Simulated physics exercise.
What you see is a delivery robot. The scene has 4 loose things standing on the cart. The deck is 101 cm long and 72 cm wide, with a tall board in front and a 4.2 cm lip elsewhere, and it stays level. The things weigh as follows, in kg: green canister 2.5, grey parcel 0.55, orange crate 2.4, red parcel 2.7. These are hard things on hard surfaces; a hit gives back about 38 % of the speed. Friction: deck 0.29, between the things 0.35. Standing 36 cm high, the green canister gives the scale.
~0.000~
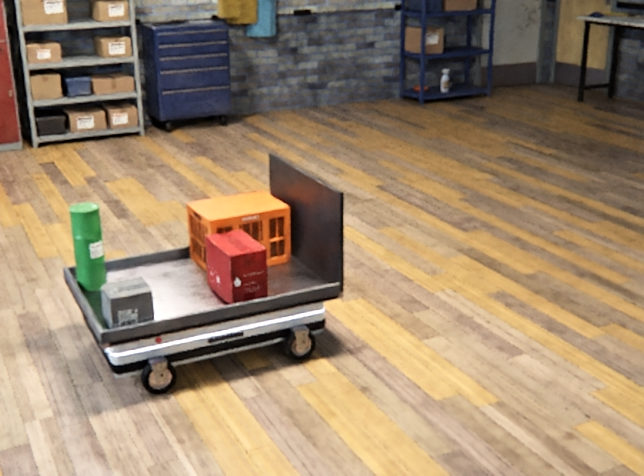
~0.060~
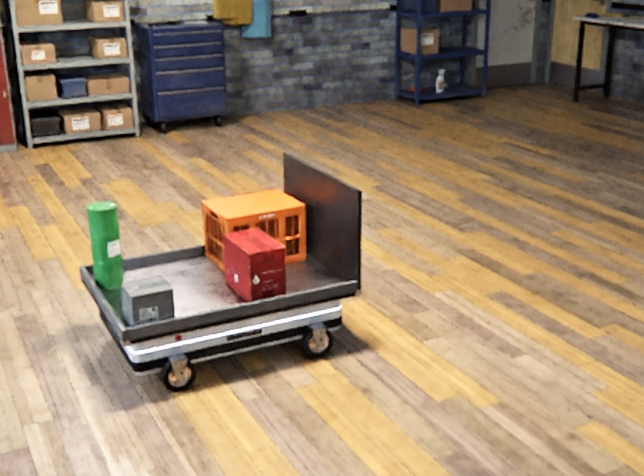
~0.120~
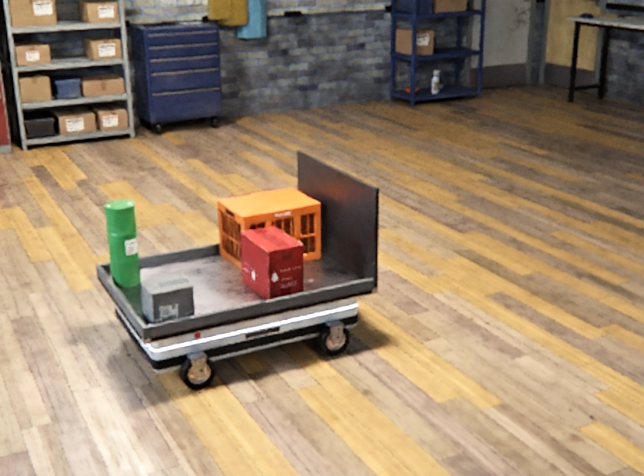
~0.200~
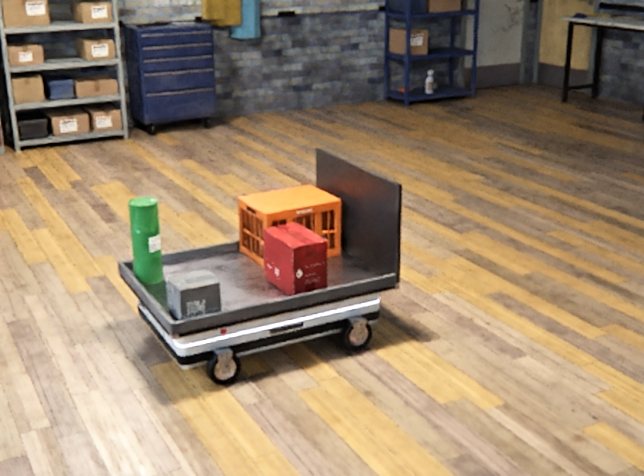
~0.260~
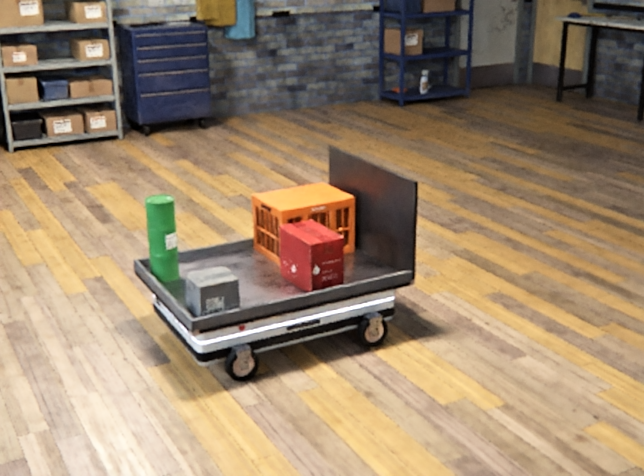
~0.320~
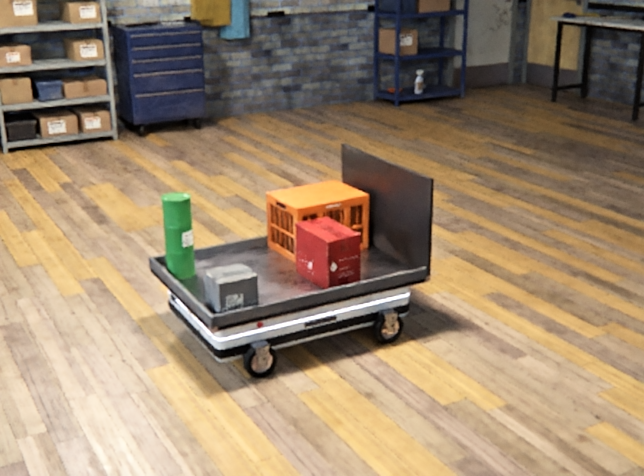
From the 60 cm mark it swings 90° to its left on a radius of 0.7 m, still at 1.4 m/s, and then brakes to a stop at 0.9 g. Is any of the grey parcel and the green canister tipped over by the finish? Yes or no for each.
Grey parcel: No, green canister: No.
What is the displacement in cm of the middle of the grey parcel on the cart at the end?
I'd put it at about 24 centimetres.
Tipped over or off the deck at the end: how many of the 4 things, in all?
That makes 0.
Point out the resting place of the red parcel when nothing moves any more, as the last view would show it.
Look near (294, 147) and you'll find it.
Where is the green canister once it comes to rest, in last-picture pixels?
Around pixel (279, 165).
After 0.82 s, cart 115 cm along, turned 33°; grey parcel moved 2 cm near (391, 248); orange crate moved 14 cm; red parcel moved 5 cm.
After 1.52 s, cart 209 cm along, turned 90°; grey parcel moved 3 cm near (367, 178); green canister moved 2 cm near (298, 174); orange crate moved 10 cm.
In the end (2.3 s), not toppled but over 10 cm from the start, green canister, grey parcel and red parcel; the last one under 10 cm from the start. In the last view, grey parcel near (346, 170), green canister near (279, 165).
